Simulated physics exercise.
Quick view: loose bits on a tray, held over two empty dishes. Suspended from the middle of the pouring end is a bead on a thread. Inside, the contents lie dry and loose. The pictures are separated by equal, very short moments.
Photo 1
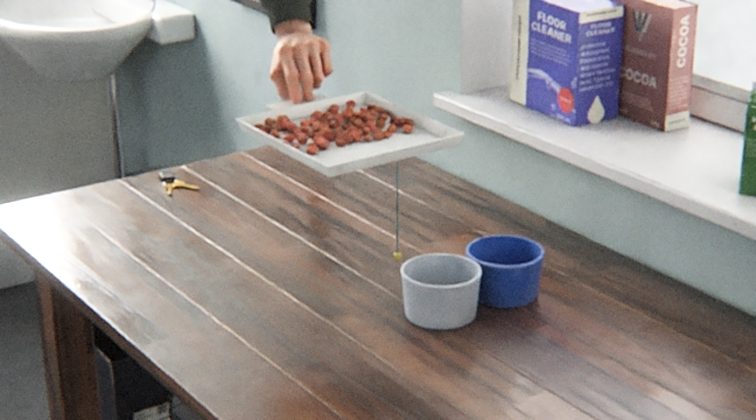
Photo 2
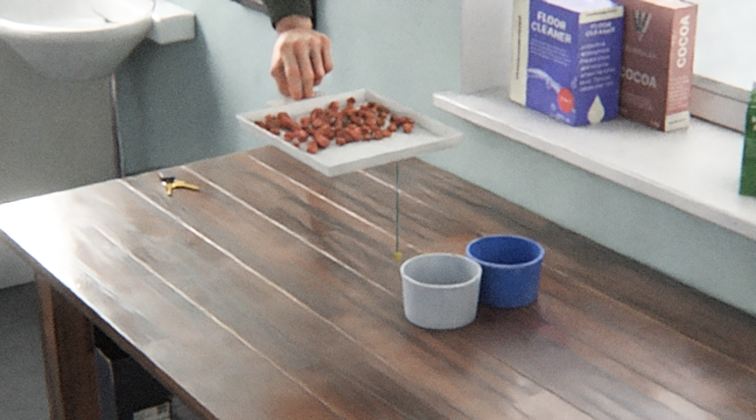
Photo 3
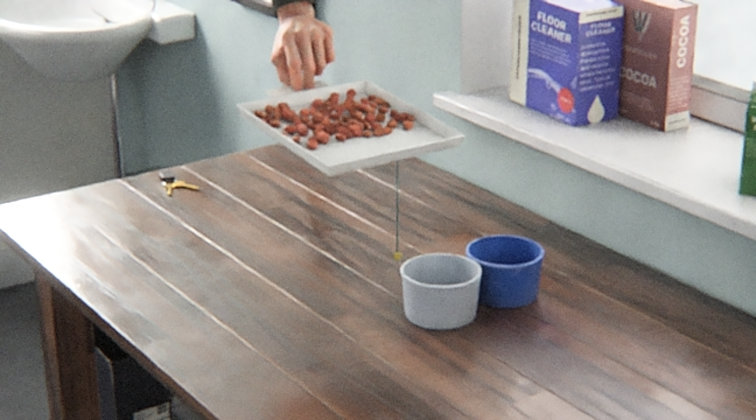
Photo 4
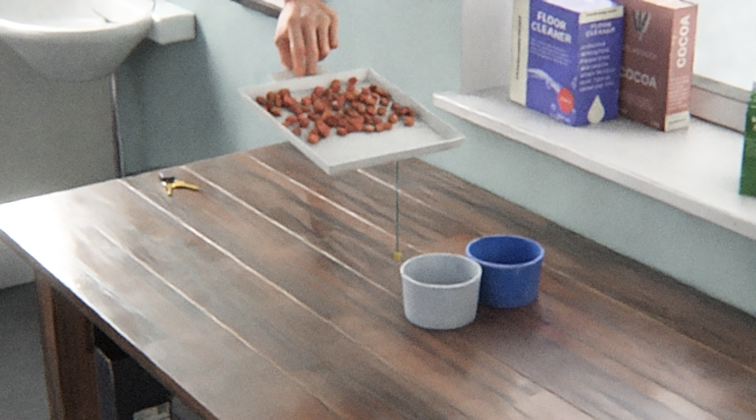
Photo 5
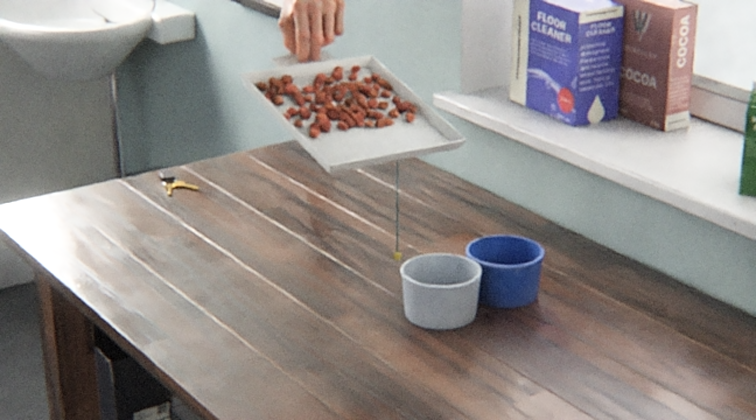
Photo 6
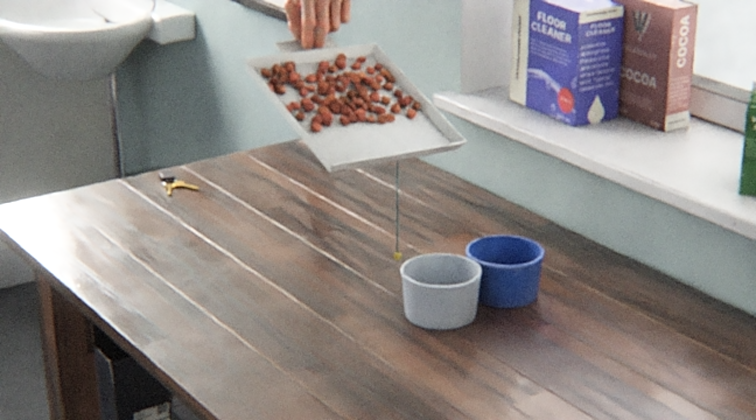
A hand gradually raises the back of a white tray of reddish bits above two dishes.
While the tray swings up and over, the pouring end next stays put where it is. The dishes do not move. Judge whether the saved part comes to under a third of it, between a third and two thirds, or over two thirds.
Expect the dishes to keep a middle portion of the load, a third to two thirds.
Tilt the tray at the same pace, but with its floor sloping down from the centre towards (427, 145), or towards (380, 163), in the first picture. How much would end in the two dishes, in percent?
60 % then 10 %, roughly.
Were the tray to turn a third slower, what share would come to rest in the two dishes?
About 70 %.
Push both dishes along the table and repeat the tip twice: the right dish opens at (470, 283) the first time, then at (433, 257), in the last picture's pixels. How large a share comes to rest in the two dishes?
First some 40, then 30 per cent.
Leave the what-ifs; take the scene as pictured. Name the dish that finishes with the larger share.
In the end, more sits in the leftmost one.
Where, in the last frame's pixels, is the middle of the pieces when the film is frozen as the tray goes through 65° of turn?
Close to (416, 145).
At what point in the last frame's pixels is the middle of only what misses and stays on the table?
Close to (439, 352).
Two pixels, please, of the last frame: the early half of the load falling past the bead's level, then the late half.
First part (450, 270), rest (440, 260).
Shortly afterwards, tray tipped steeply; the bulk on the tray; a little in the air.
Next, tray tipped past a quarter turn; a little on the tray; near a third in the left dish; a little in the right dish; near a third outside both; near a quarter in the air.
Some moments later, tray tipped past a quarter turn; near half in the left dish; a little in the right dish; near half outside both.
In the end, tray tipped past a quarter turn; near half in the left dish; a little in the right dish; near half outside both.
